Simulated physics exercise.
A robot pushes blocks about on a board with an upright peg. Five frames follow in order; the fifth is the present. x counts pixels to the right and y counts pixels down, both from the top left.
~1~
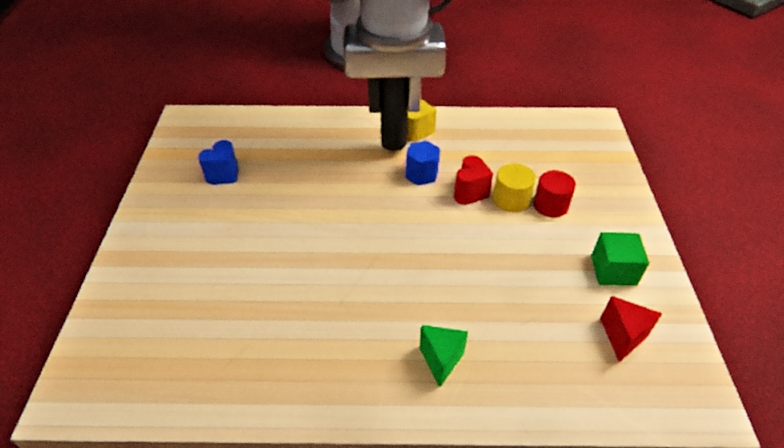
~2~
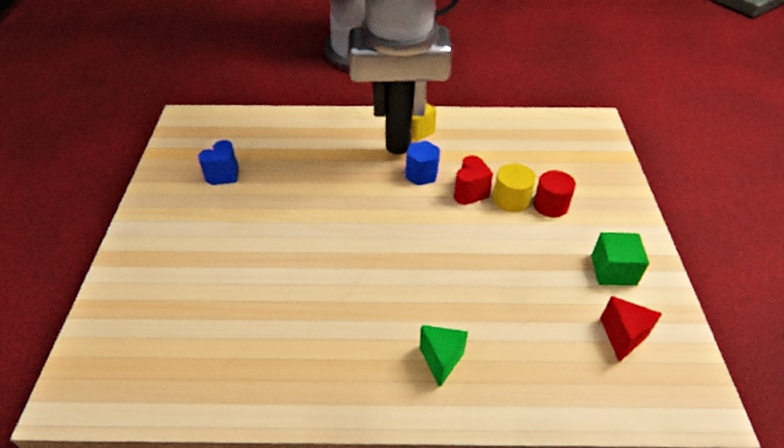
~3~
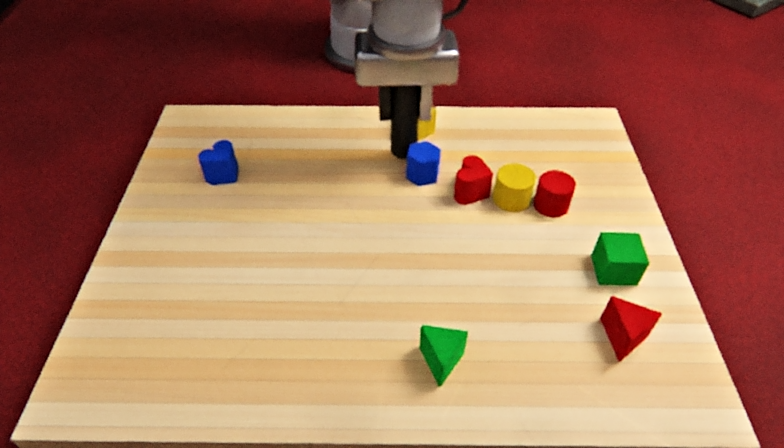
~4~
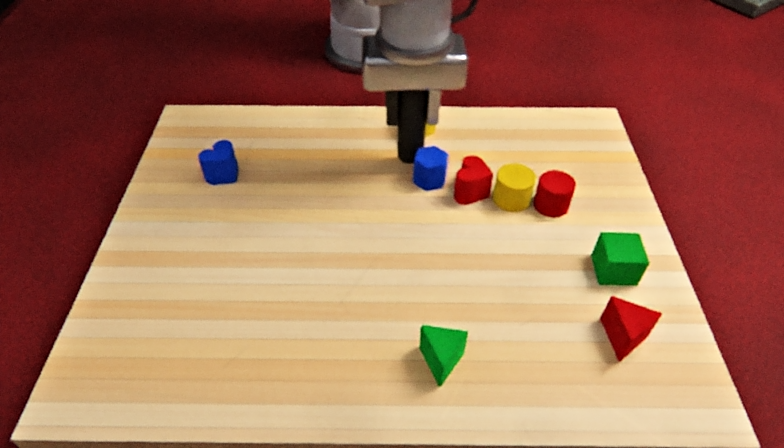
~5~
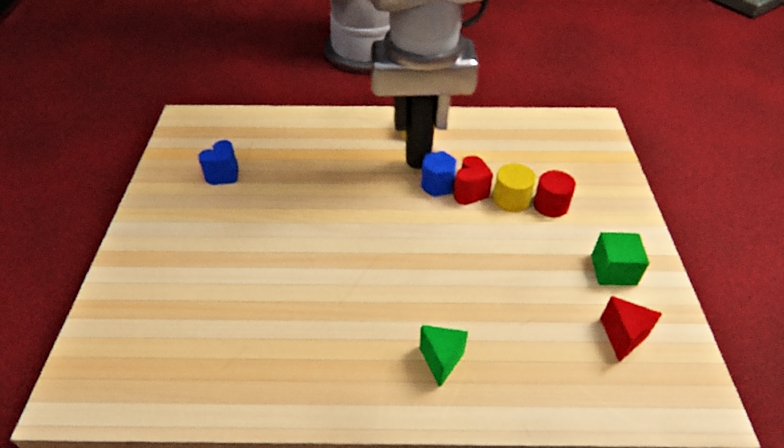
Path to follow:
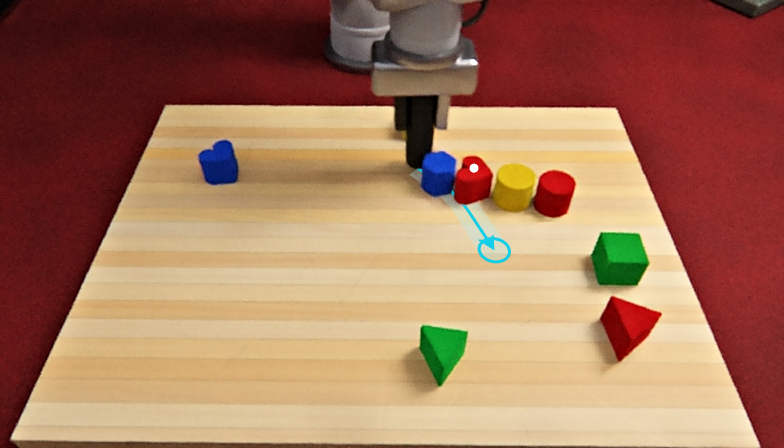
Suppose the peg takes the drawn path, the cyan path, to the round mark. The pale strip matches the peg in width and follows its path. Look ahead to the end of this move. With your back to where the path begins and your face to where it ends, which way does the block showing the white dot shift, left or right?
Leftward.
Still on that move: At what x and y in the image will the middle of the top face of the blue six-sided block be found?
Its top middle is near (462, 225).
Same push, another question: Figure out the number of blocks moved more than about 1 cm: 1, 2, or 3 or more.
The count is three or more.
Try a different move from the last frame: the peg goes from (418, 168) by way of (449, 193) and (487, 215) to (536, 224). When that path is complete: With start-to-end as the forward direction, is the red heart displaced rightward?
My answer is no.
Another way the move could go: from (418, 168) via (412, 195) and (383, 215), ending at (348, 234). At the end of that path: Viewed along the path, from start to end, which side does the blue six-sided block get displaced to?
Pushed left.
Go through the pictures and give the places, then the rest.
Lower end of the peg at (394, 144), tops of blocks, blue six-sided block at (423, 150), red heart at (474, 168), yellow circular block at (517, 175), red circular block at (558, 181), in the first picture.
Peg at (398, 147), blocks as before, in the second picture.
Peg at (404, 151), blocks as before, in the third picture.
Peg at (411, 156), blue six-sided block at (431, 156), in the fourth picture.
Peg at (419, 161), blue six-sided block at (440, 161), red heart at (474, 168), yellow circular block at (517, 175), red circular block at (558, 181), in the fifth picture.
The drawn path runs from (418, 168) over (449, 190) and (473, 218) to (494, 250); the dot is on the red heart.
The first path, step by step. One third of the way, peg at (450, 182); blue six-sided block at (457, 188), turned 50° clockwise; red heart at (485, 174), turned 45° anticlockwise; yellow circular block at (522, 175).
Two thirds of the way, peg at (474, 210); blue six-sided block at (462, 214), turned 115° clockwise; red heart at (510, 185), turned 115° anticlockwise; yellow circular block at (540, 173); red circular block at (578, 183).
At the end, peg at (496, 243); blue six-sided block at (462, 225), turned 145° clockwise; red heart at (511, 187), turned 125° anticlockwise; yellow circular block at (540, 173); red circular block at (578, 183).
